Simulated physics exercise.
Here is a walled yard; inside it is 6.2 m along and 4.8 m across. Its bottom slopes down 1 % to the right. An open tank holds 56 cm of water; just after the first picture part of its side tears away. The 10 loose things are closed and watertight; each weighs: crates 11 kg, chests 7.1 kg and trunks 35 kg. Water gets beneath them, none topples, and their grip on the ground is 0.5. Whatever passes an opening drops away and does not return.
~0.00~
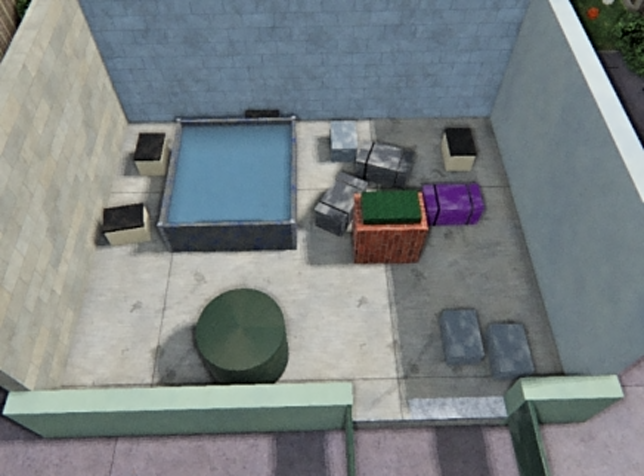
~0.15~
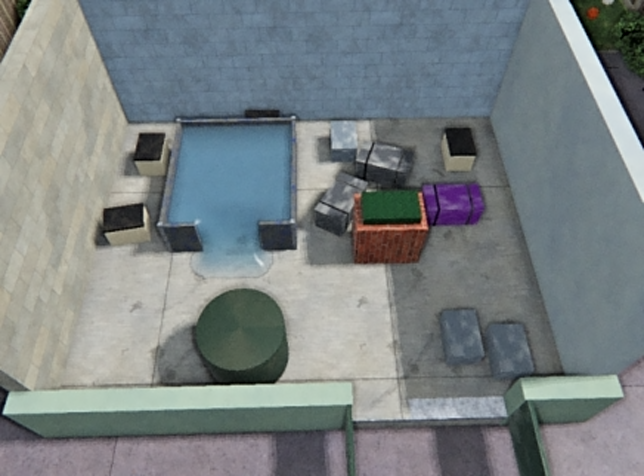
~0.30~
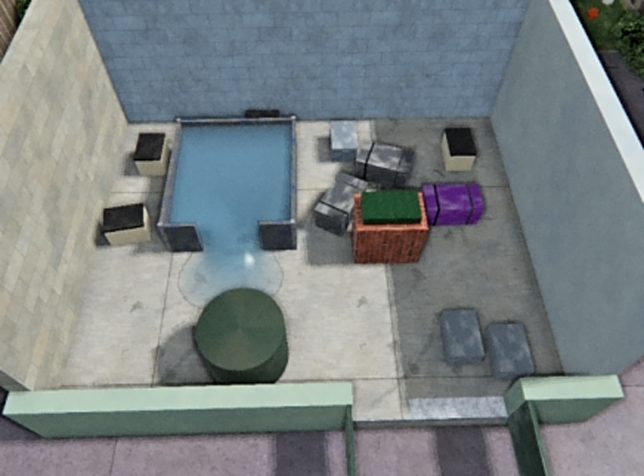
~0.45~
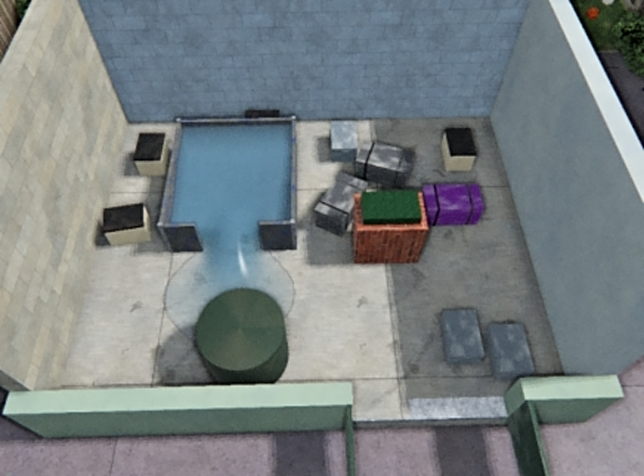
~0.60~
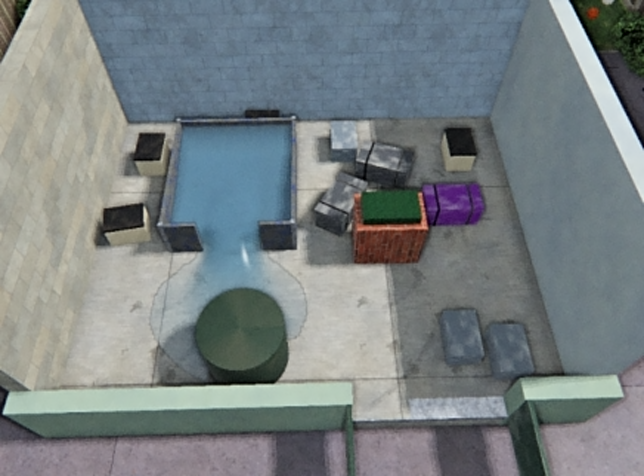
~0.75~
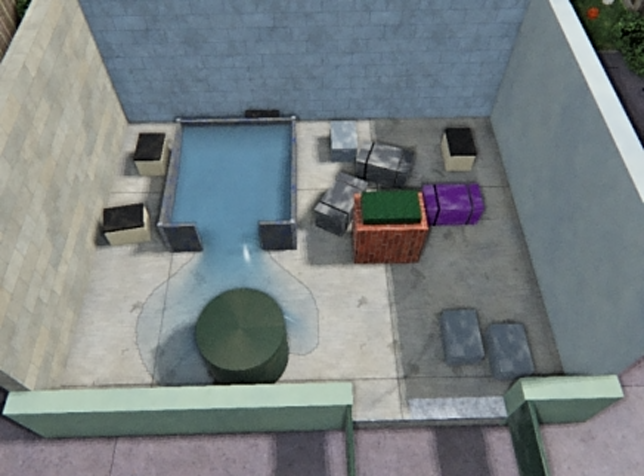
Water pours through a gap in the tank's front and spreads around the green cylinder.
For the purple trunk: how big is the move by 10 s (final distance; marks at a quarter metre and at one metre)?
The purple trunk barely shifts.
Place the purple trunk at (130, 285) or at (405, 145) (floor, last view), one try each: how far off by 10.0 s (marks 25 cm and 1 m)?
In that order: It is nudged along; it barely shifts.
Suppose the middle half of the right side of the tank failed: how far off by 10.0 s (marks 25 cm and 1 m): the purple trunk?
In that case the purple trunk gets carried off.
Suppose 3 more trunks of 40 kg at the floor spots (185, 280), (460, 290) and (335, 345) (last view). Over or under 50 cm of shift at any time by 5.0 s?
In that order: Past it, short of it, less.
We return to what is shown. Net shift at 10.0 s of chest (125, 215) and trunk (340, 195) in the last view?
In that order: 350 cm, 0 cm.
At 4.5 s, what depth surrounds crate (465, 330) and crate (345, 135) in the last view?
About 8 and 0 cm.
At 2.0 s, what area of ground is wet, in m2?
About 12 m2.
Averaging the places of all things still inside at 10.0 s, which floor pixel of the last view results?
Around (411, 185).
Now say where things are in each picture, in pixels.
The purple trunk at (453, 197), on the bottom; water covers 3.2 m2; 0 of 10 have shifted, in the first frame.
The purple trunk at (453, 197) rests on the ground; water covers 3.6 m2; 0 of 10 have shifted, in the second frame.
The purple trunk at (453, 197), on the bottom; 4.3 m2 under water; 0 of 10 have shifted, in the third frame.
The purple trunk at (453, 197), on the bottom; water covers 4.9 m2; 0 of 10 have shifted, in the fourth frame.
The purple trunk at (453, 197) rests on the ground; water covers 5.5 m2; 0 of 10 have shifted, in the fifth frame.
The purple trunk at (453, 197), on the bottom; 6.1 m2 under water; 0 of 10 have shifted, in the sixth frame.
After 2.0 s the purple trunk is near (453, 197), 0.0 m from its start, aground; 0 of 10 are out; 0 afloat.
After 4.5 s the purple trunk is near (453, 197), 0.0 m from its start, aground; 0 of 10 are out; 4 afloat.
After 7.0 s the purple trunk is near (453, 197), 0.0 m from its start, aground; 0 of 10 are out; 5 afloat.
After 10.0 s the purple trunk is near (453, 197), 0.0 m from its start, aground; 0 of 10 are out; 6 afloat.
